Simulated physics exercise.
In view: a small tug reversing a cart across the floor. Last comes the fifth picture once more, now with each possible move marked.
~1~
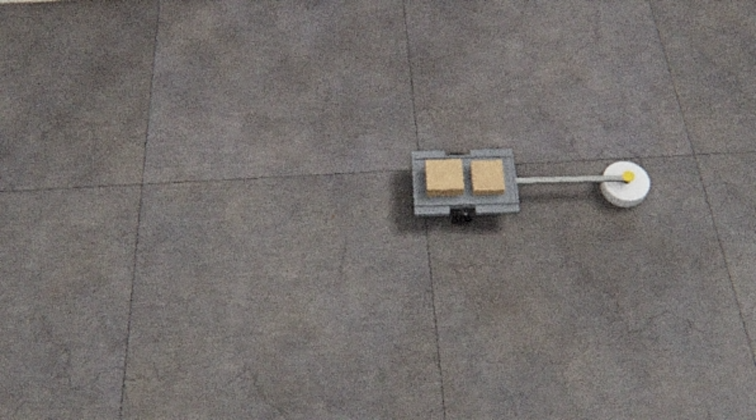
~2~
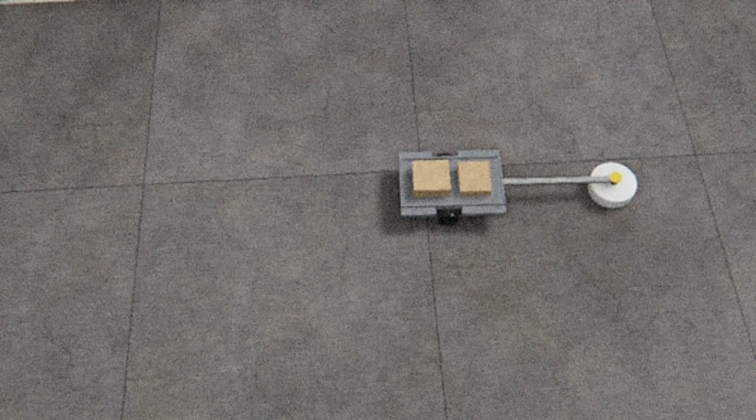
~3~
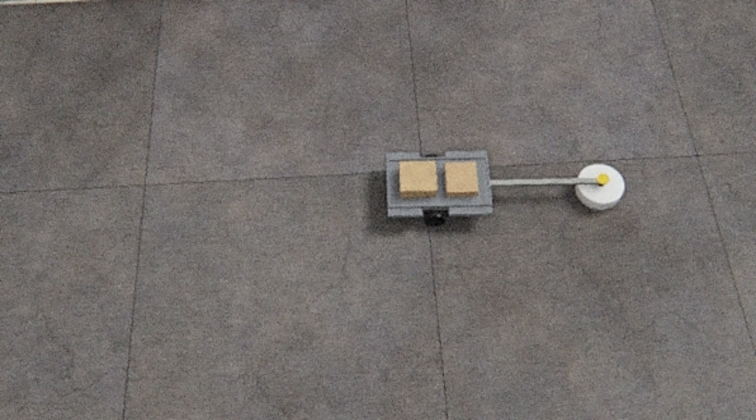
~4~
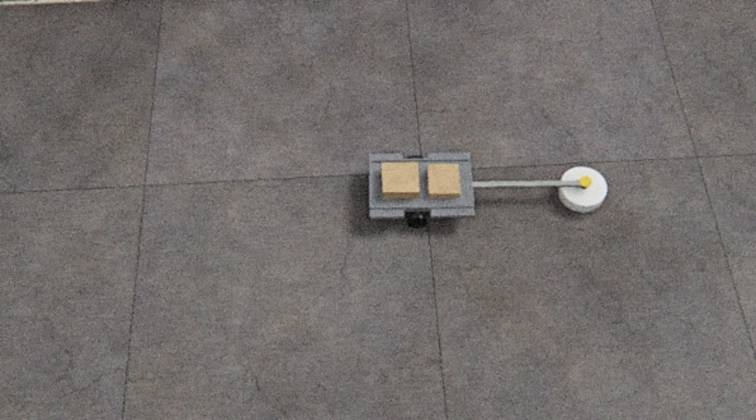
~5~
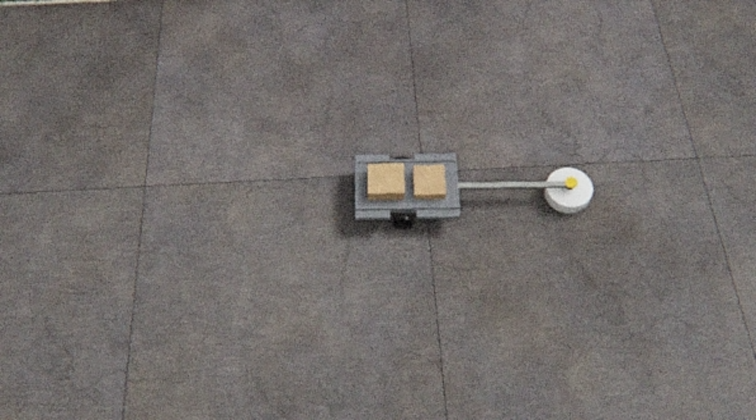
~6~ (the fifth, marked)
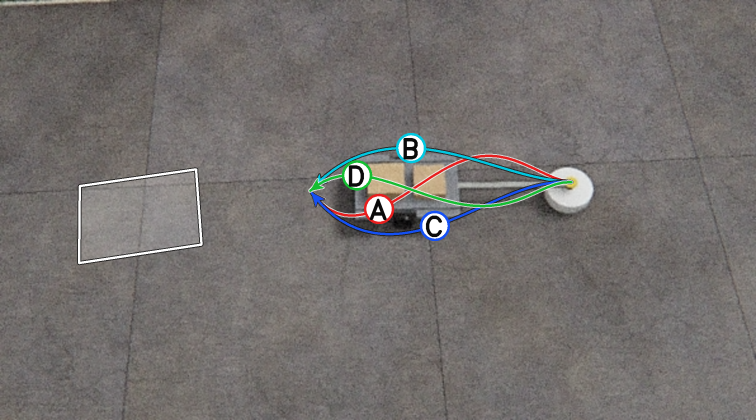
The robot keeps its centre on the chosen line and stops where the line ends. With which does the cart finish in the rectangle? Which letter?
It should follow A.
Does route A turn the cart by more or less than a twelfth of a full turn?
It turns less than that.
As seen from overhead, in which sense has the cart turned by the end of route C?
On that route, clockwise.
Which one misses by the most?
Route C.
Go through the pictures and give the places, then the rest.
In the first picture, grey cart (464, 181); robot (626, 182).
In the second picture, robot (613, 184); grey cart (451, 182).
In the third picture, robot (600, 185); grey cart (438, 183).
In the fourth picture, robot (583, 188); grey cart (421, 184).
In the fifth picture, robot (569, 189); grey cart (407, 185).
On the copy, A from (571, 182) via (436, 174) to (311, 193); B from (571, 182) via (437, 151) to (314, 187); C from (571, 182) via (443, 223) to (312, 193); D from (571, 182) via (439, 199) to (310, 191); the bay at (139, 215).
On A. First, robot (472, 165), cart (315, 197).
Then, robot (387, 212), cart (219, 214).
Finally, robot (311, 197), cart (144, 215); the cart stands in the bay.
By contrast, B leaves the cart at (152, 257), out of the bay; C leaves the cart at (181, 120), out of the bay; D leaves the cart at (156, 158), out of the bay.
